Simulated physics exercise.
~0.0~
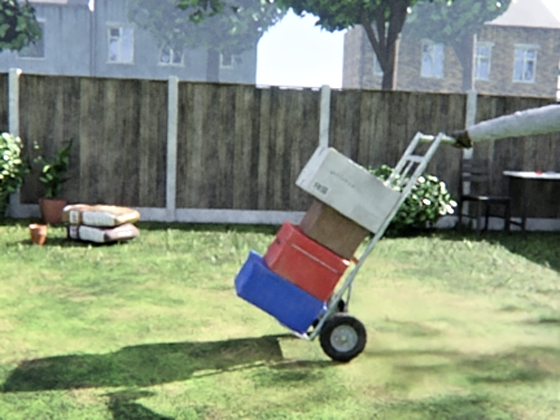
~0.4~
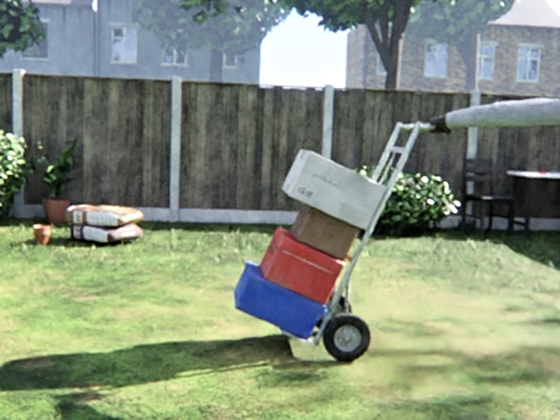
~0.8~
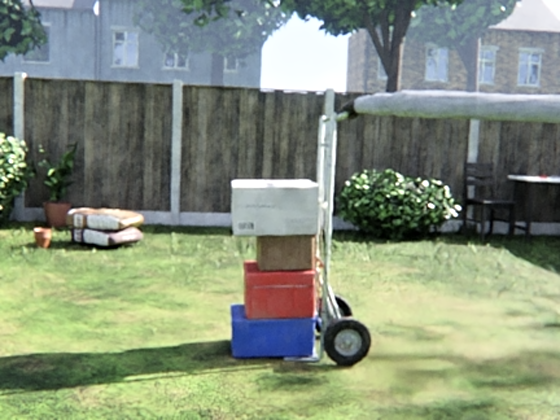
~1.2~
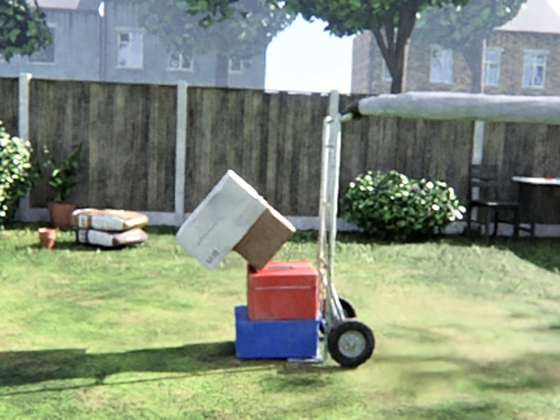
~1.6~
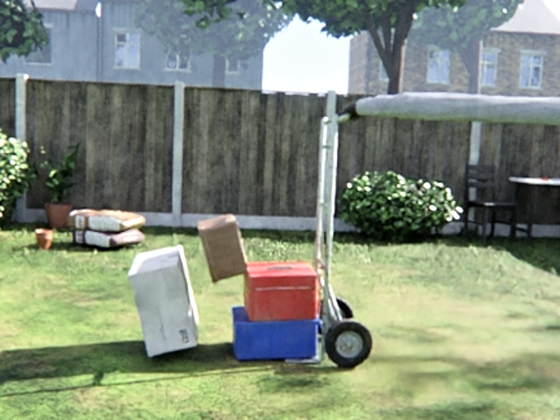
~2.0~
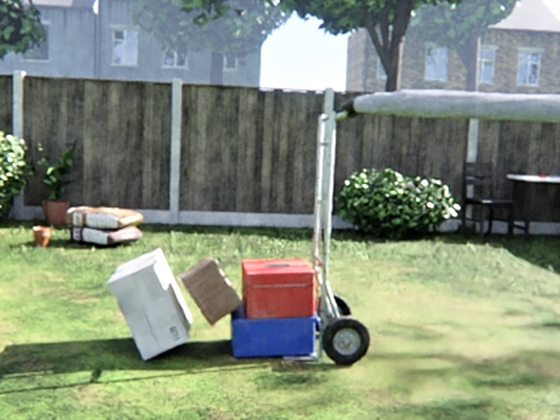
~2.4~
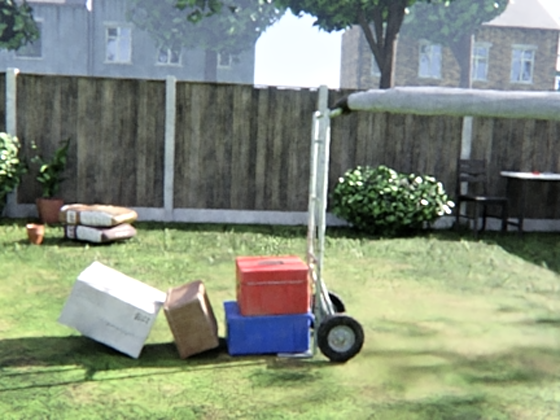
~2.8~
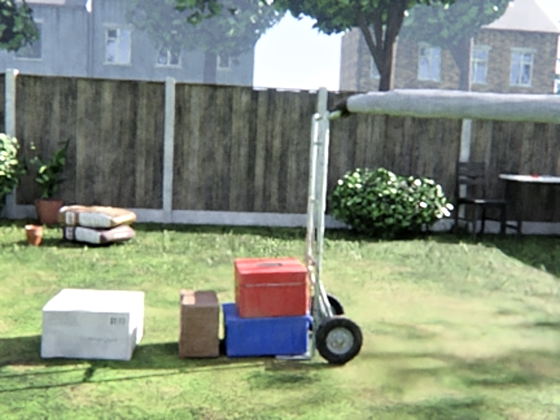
On a lawn beside a wooden fence, a gloved hand swings a tilted hand truck upright, and the white box and brown box topple off the stack to the left, ending on the grass while the red toolbox stays atop the blue container.
